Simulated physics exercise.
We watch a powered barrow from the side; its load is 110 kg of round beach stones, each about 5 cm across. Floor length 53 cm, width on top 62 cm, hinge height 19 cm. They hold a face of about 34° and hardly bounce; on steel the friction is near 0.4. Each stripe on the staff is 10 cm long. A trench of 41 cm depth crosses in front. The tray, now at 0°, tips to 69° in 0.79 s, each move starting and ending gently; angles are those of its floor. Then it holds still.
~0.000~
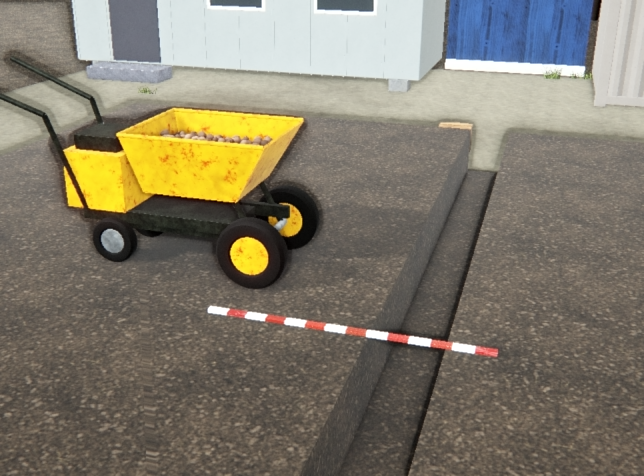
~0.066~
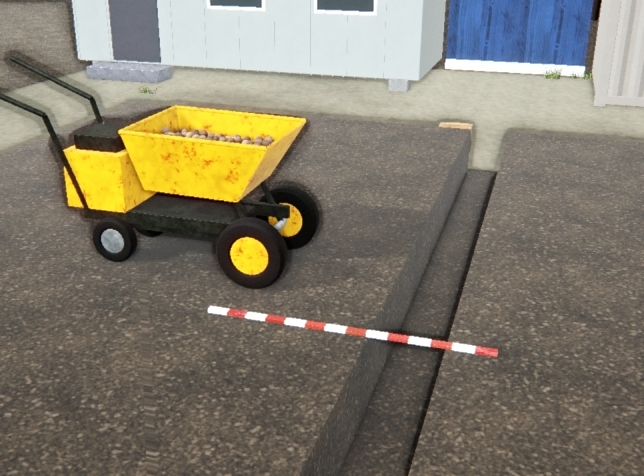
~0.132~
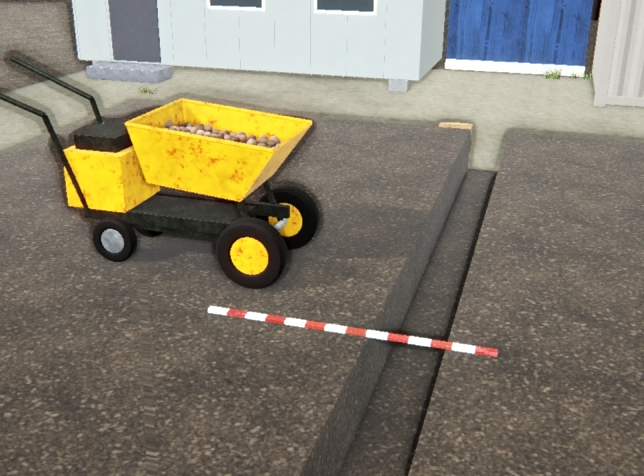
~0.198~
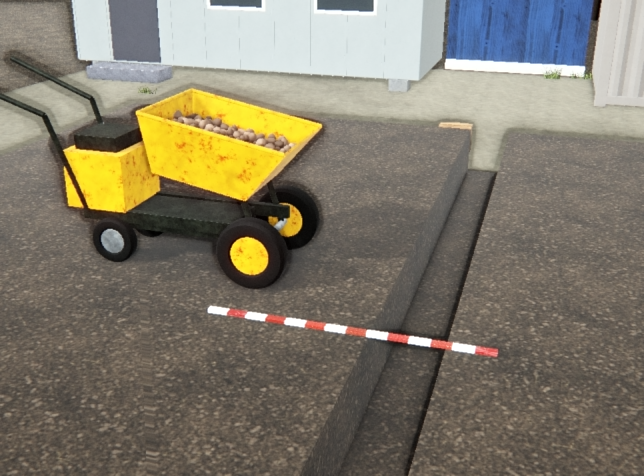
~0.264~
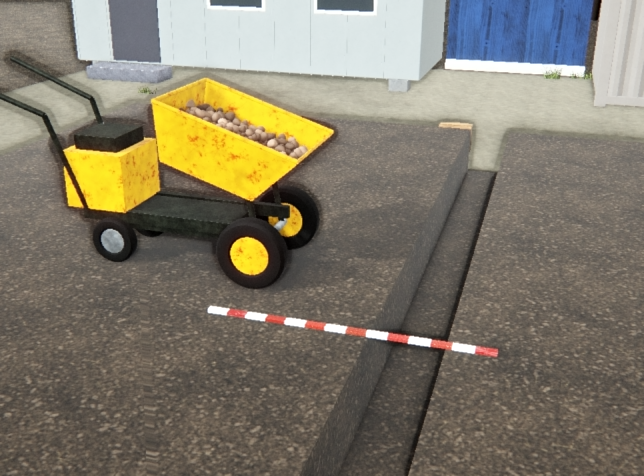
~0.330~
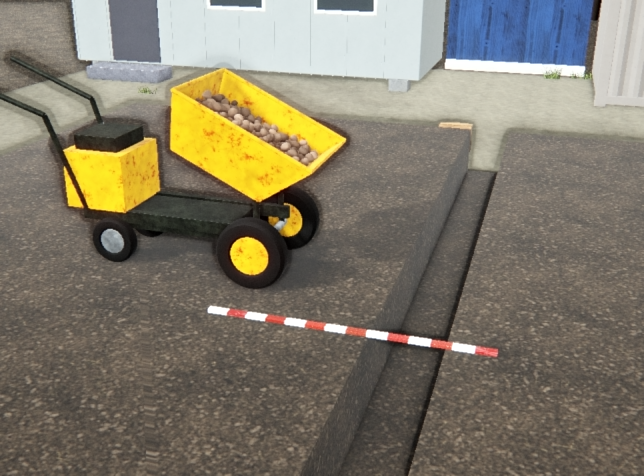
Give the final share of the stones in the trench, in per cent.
About 88 per cent.
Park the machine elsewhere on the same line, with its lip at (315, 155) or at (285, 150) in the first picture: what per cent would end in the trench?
About 50 and 75 per cent.
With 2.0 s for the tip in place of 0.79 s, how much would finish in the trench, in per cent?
In that case some 95 per cent.
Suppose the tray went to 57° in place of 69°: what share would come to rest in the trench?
In that case some 40 per cent.
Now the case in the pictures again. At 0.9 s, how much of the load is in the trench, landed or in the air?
Some 20 per cent.
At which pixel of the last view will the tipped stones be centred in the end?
Near (428, 341).
After 0.6 s the floor is at 58°; 100 % in the tray; the foremost stones are at (342, 204).
After 0.9 s the floor is at 69°; 75 % in the tray, 6 % short of the trench, 19 % in the trench; the foremost stones are at (436, 262).
After 1.2 s the floor is at 69°; 30 % in the tray, 5 % short of the trench, 58 % in the trench, 7 % past the trench; the foremost stones are at (553, 293).
After 3.2 s the floor is at 69°; 0 % in the tray, 5 % short of the trench, 88 % in the trench, 7 % past the trench; the foremost stones are past the picture's edge.
